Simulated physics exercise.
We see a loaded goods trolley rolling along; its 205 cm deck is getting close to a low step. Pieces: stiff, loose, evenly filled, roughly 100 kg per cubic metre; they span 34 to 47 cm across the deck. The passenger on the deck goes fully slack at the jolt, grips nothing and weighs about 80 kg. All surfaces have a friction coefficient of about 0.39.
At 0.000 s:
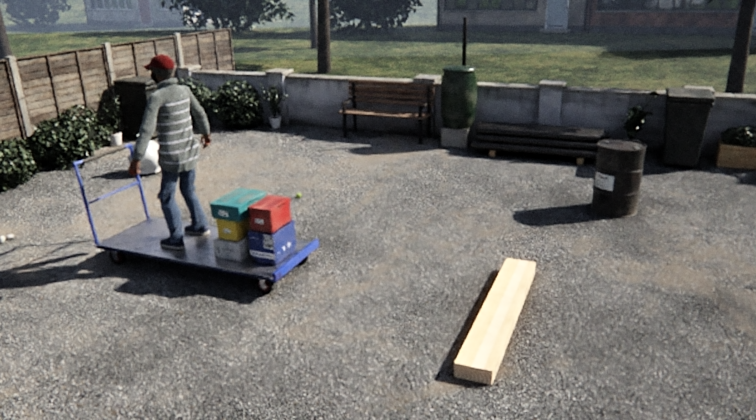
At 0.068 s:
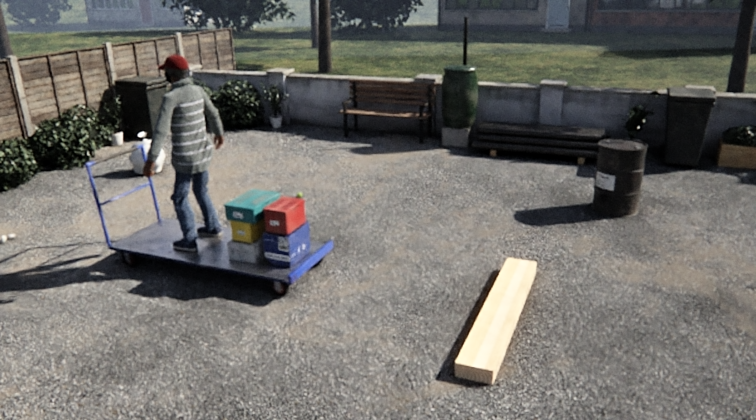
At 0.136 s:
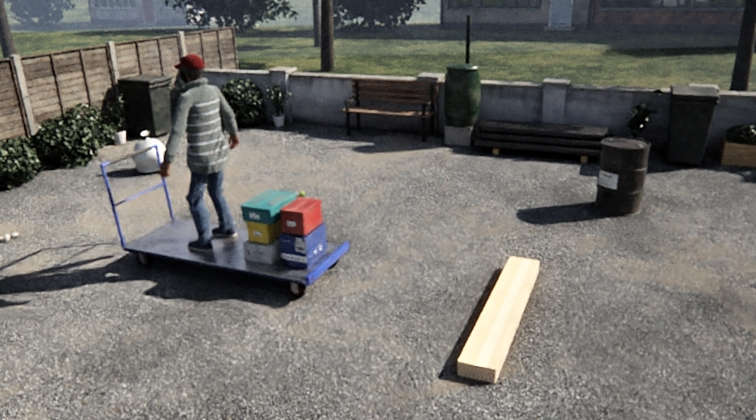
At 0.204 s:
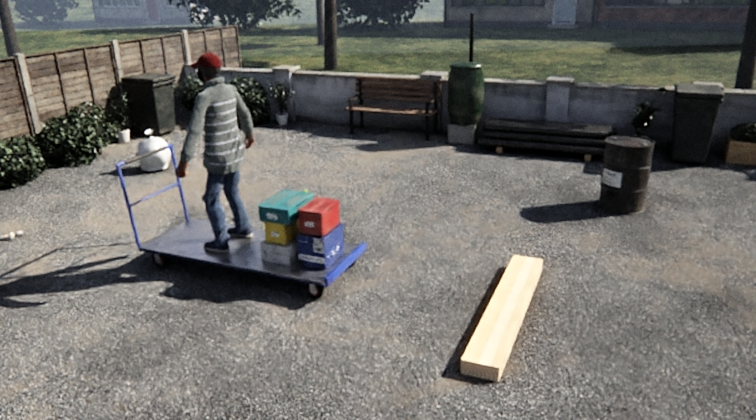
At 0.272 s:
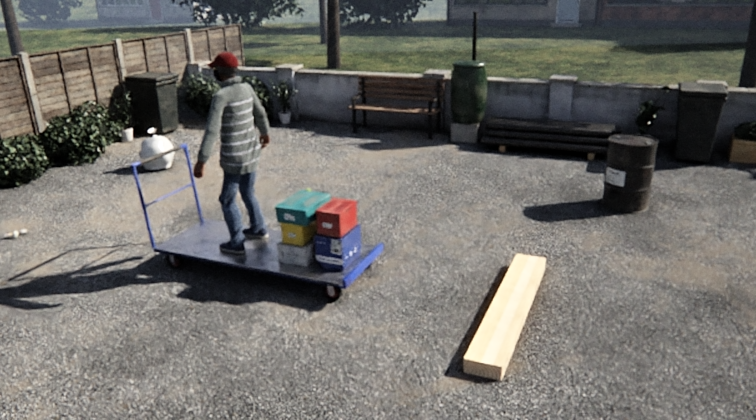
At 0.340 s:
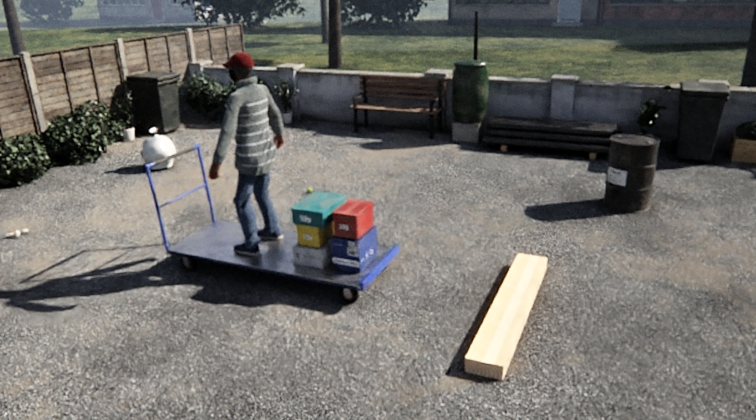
A blue-framed flatbed trolley carrying a standing person in a red cap, striped top and jeans rolls across a sunlit gravel yard, seen from slightly above. Teal, red, yellow and blue boxes sit stacked at its right end, with a pale timber beam lying further right and a bench, green barrel and dark drum behind. The trolley glides steadily rightward toward the beam, the rider staying upright with arms lowered, while the view shifts very slightly.
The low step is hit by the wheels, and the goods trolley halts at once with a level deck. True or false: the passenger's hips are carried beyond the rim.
True.
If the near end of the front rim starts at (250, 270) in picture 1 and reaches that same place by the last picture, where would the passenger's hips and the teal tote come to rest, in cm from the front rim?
Hips 70 past, teal 150 past.
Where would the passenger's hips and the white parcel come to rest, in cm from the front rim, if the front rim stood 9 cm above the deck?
With that rim, hips finish 10 cm past and white stays 50 cm behind.
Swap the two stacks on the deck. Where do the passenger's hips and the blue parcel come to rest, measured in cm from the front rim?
Result: Hips at 20 past, blue at 50 behind.
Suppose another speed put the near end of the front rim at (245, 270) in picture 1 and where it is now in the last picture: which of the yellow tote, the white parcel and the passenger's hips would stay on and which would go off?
Result: Yellow secure, white secure, hips gone.
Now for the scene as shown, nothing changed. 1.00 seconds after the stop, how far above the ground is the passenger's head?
At that moment it's around 20 cm off the ground.
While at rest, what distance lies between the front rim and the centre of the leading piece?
Measured from the front rim, the centre lies around 120 cm past it.
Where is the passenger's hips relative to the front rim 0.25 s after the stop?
Behind the rim by about 65 cm.
Impact comes at 0.85 s.
After 1.40 s the passenger's hips are 24 cm behind the rim, near (480, 227) in the last picture's view.
After 1.85 s the passenger's hips are 7 cm past the rim, near (517, 244) in the last picture's view.
When all is still (4.1 s), past the rim, red tote, yellow tote, teal tote and the passenger's hips; behind it, blue parcel and white parcel.
